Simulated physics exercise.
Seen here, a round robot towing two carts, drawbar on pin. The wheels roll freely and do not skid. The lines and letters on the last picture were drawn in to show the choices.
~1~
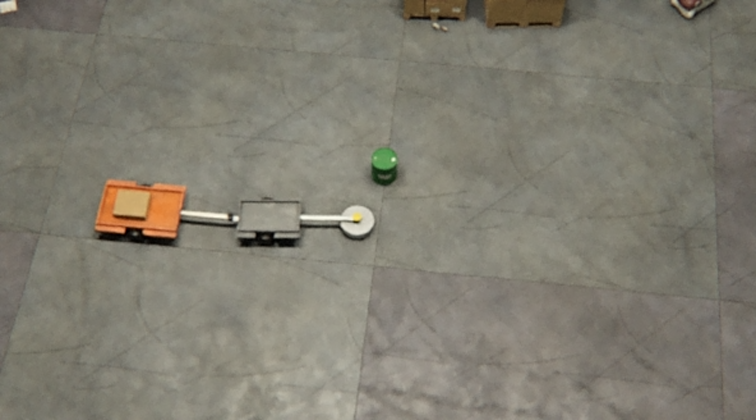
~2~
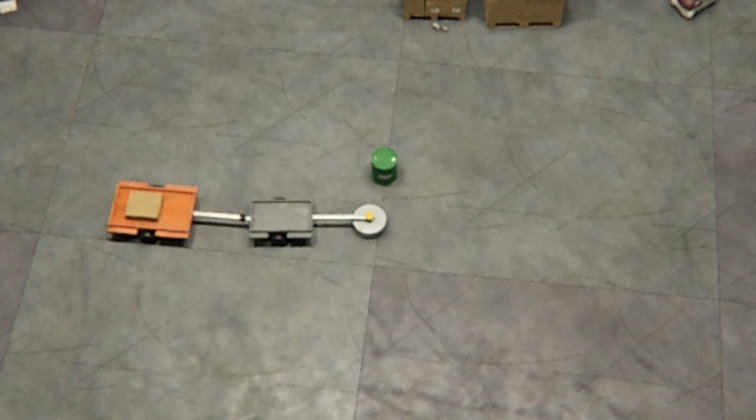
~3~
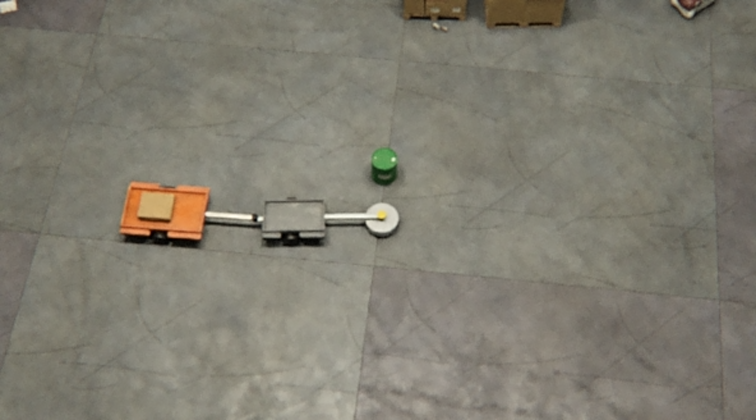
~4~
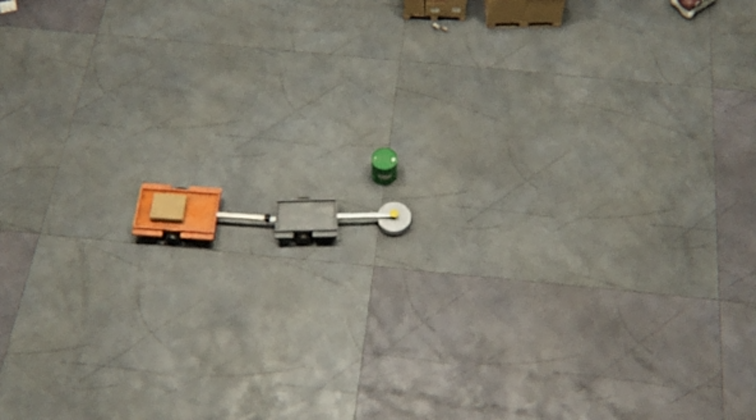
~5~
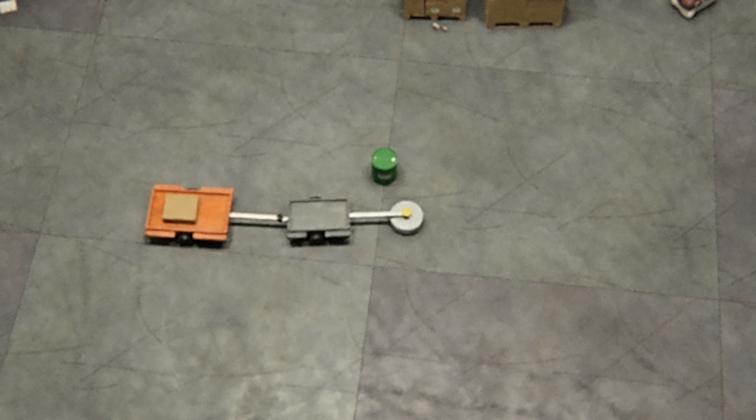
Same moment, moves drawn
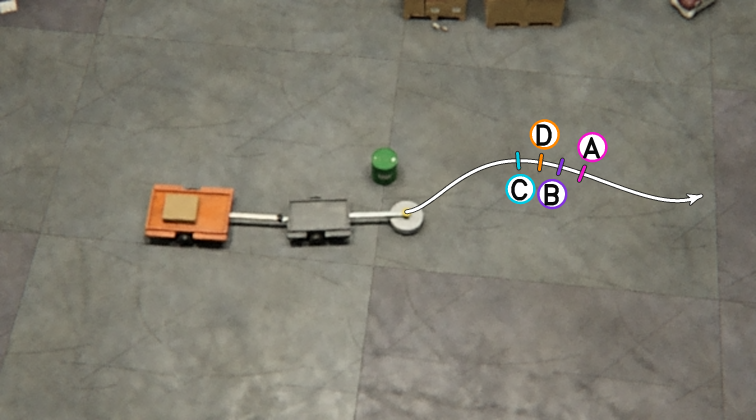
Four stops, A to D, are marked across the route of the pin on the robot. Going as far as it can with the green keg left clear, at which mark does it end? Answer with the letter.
D is the last safe stop.
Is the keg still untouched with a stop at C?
For that mark, yes.
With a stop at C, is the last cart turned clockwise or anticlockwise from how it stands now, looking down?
Anticlockwise.
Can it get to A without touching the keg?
For that mark, no.
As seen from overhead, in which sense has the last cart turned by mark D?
Anticlockwise.
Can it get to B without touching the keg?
No.
On the marked copy, A at (582, 174); B at (560, 167); C at (518, 161); D at (540, 162); the route from (407, 212) via (546, 164) to (701, 196).
Following D. Soon after the start, robot (449, 191), last cart (238, 214).
Later, robot (494, 168), last cart (289, 213).
In the end, robot (539, 167), last cart (333, 206); nothing has been touched.
As for the rest, A is too far, the keg has been hit; B is too far, the keg has been hit; C is safe but short.
